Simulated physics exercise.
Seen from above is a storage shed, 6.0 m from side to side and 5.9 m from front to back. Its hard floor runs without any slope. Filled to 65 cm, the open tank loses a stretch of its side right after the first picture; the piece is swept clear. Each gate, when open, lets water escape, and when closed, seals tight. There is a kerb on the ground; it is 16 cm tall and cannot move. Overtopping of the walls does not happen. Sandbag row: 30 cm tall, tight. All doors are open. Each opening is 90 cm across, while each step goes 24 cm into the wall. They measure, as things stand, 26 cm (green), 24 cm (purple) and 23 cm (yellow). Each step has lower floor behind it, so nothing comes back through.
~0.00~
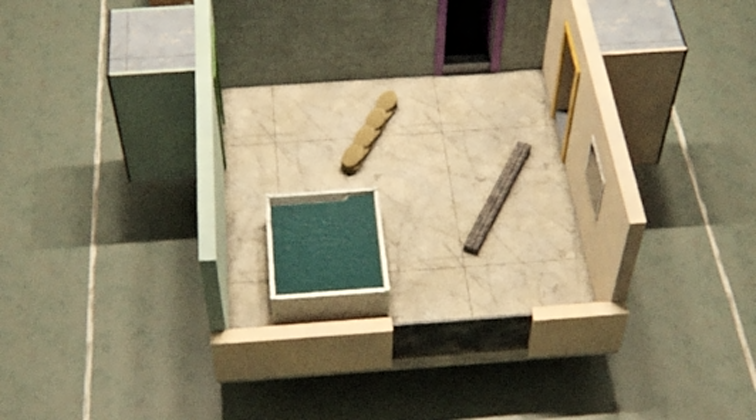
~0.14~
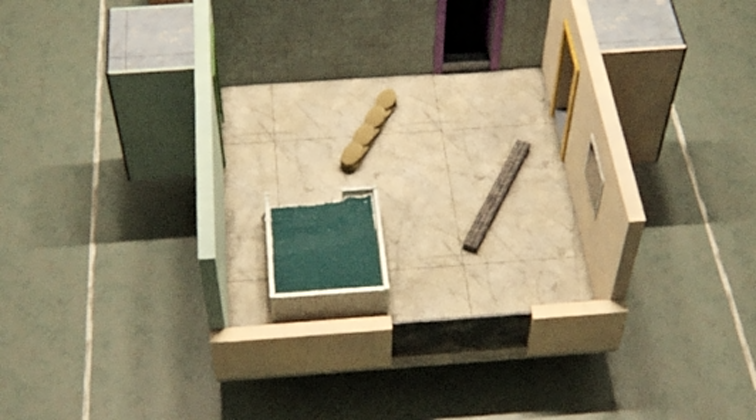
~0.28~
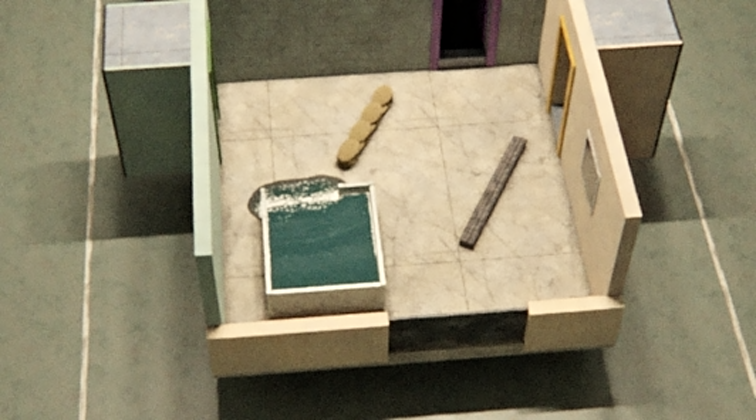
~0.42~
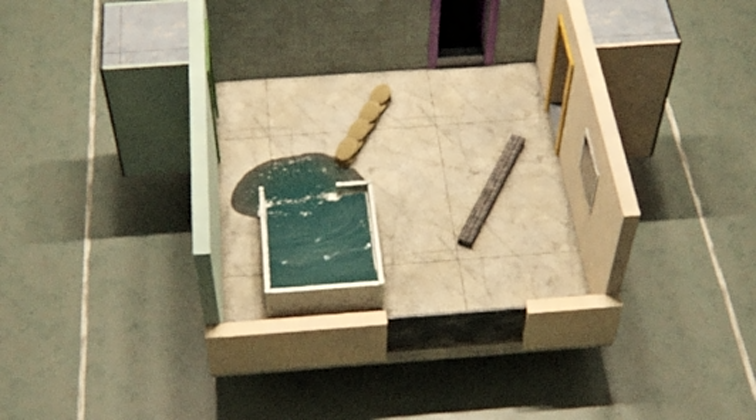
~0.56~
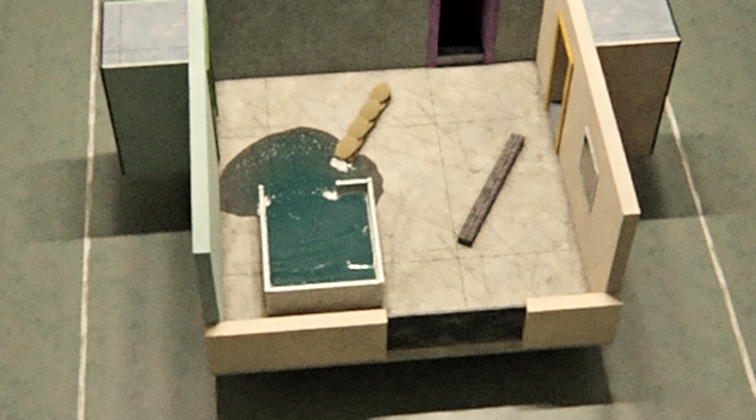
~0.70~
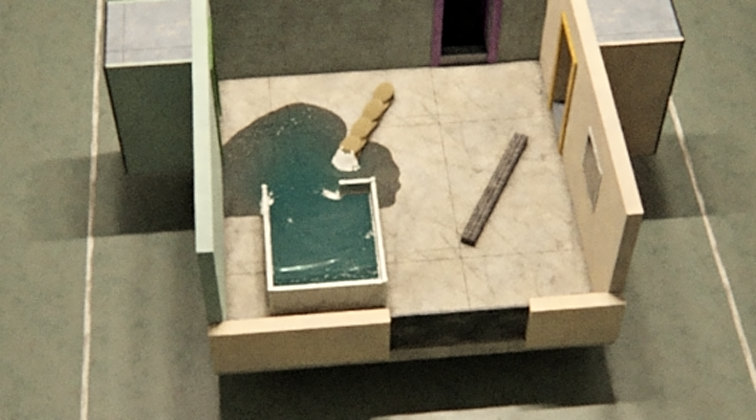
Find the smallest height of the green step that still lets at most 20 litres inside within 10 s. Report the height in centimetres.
The smallest height is roughly 18 cm.
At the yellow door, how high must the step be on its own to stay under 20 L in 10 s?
For the yellow door, about 9.0 cm.
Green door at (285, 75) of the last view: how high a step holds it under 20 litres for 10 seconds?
Roughly 28 cm.
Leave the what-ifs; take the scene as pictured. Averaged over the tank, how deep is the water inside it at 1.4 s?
On average, around 39 cm.
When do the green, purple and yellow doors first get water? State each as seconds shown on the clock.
Green door 0.8 seconds, purple door 2.2 seconds, yellow door 3.8 seconds.
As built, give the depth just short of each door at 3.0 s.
Door by door in cm - green 23, purple 4, yellow 0.
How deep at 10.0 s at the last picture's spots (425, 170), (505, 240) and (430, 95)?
Depths of roughly 8 cm, 2 cm and 5 cm, in that order.
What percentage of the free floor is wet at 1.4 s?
Wet share: Around 25 %.
After 1.4 s water covers 25 % of the floor, deepest (30 cm) near (287, 203); 20 cm at the green door, 0 litres in over its 26 cm step.
After 3.0 s water covers 35 % of the floor, deepest (30 cm) near (231, 128); 23 cm at the green door, 0 litres in over its 26 cm step.
After 10.0 s water covers 95 % of the floor, deepest (13 cm) near (387, 338); 10 cm at the green door, 1 litre in over its 26 cm step.
At the green door as built, the water arrived by 0.8 s and peaked near 23 cm at 3.2 s.
Run again over the same 10 s with other heights there, 46 litres in over 15 cm, 9 litres over 20 cm. The limit of 20 litres is kept from about 18 cm up.
